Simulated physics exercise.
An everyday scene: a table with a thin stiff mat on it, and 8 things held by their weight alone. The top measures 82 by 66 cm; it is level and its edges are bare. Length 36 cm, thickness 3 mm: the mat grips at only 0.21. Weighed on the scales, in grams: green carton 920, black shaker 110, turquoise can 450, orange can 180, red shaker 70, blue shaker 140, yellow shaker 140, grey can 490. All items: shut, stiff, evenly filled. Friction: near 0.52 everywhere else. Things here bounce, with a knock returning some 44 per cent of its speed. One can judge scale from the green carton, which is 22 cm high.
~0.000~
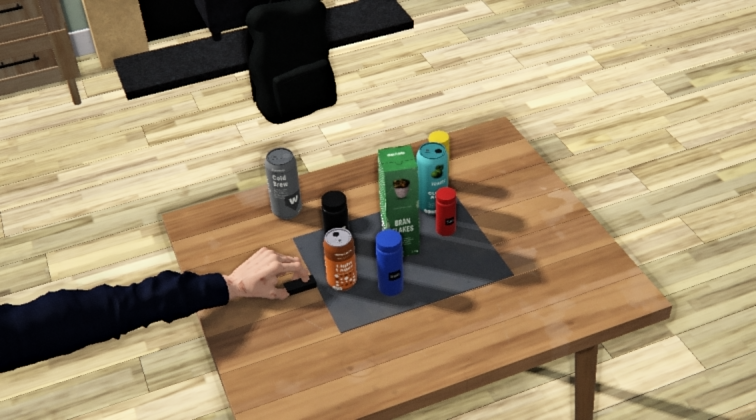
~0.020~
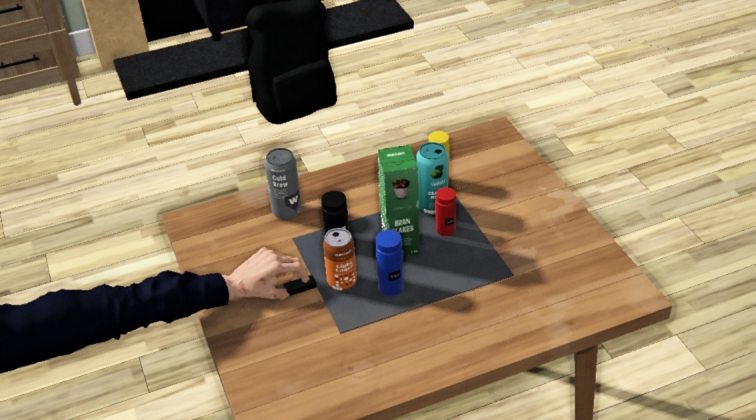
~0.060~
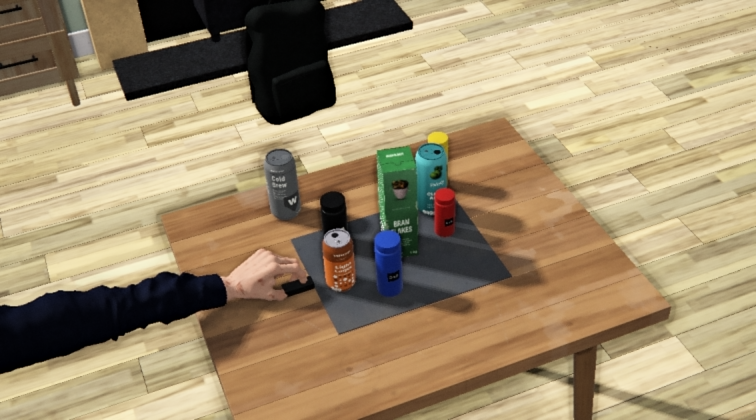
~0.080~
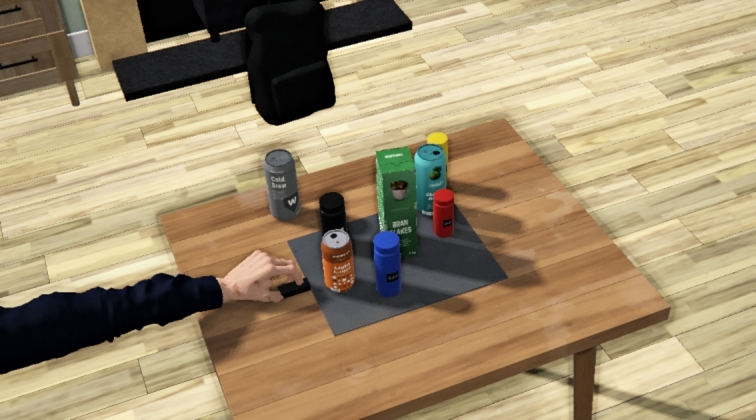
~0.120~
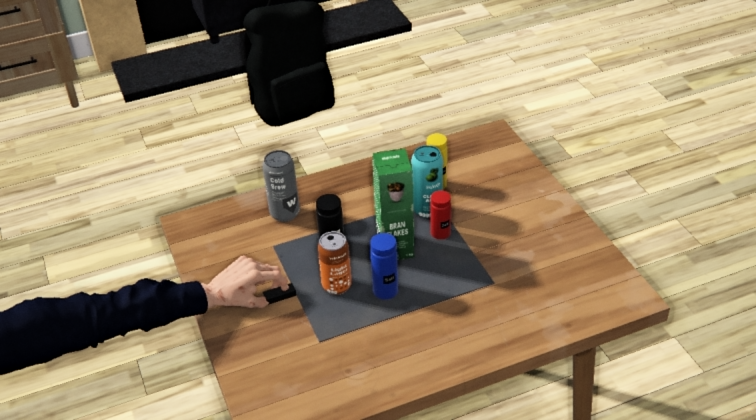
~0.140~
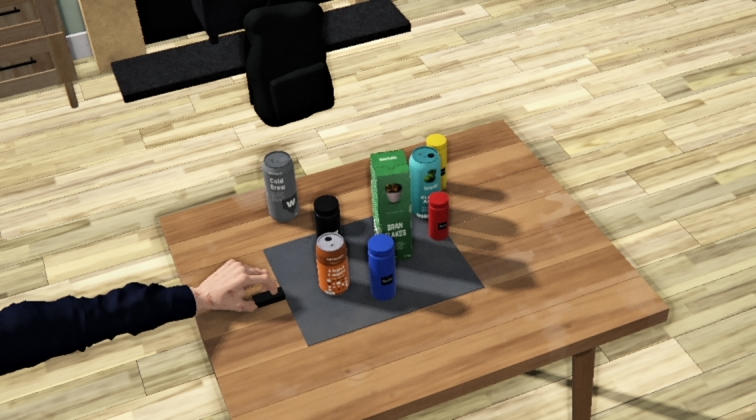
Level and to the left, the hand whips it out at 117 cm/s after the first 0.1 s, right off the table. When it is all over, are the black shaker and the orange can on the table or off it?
As I see it, the black shaker is lost off the table; the orange can is lost off the table.
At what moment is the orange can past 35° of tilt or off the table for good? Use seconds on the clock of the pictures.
At around 0.6 seconds on the pictures' clock.
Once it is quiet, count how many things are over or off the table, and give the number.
Total count: 4.
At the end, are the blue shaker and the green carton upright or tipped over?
Here's how it ends: The blue shaker comes down, and the green carton comes down.
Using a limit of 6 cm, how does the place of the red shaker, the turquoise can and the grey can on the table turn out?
Note: Red shaker is left in place. Turquoise can is left in place. Grey can is left in place.
Around 0.34 s, 29 cm of pull; black shaker shifted 9 cm near (289, 237); orange can shifted 9 cm near (291, 278); green carton at 3° to upright.
Around 0.54 s, 53 cm of pull; black shaker shifted 26 cm near (207, 261); orange can shifted 26 cm near (206, 305); blue shaker at 14° to upright.
Around 0.74 s, 76 cm of pull; black shaker and orange can now off the table; blue shaker on its side; green carton at 53° to upright.
Around 0.94 s, 80 cm of pull; green carton on its side; blue shaker on its side; red shaker shifted 3 cm.
Finally (1.6 s), off the table, black shaker and orange can; on their side or leaning hard on the table, green carton and blue shaker; the other 4 still in place (within 6 cm).
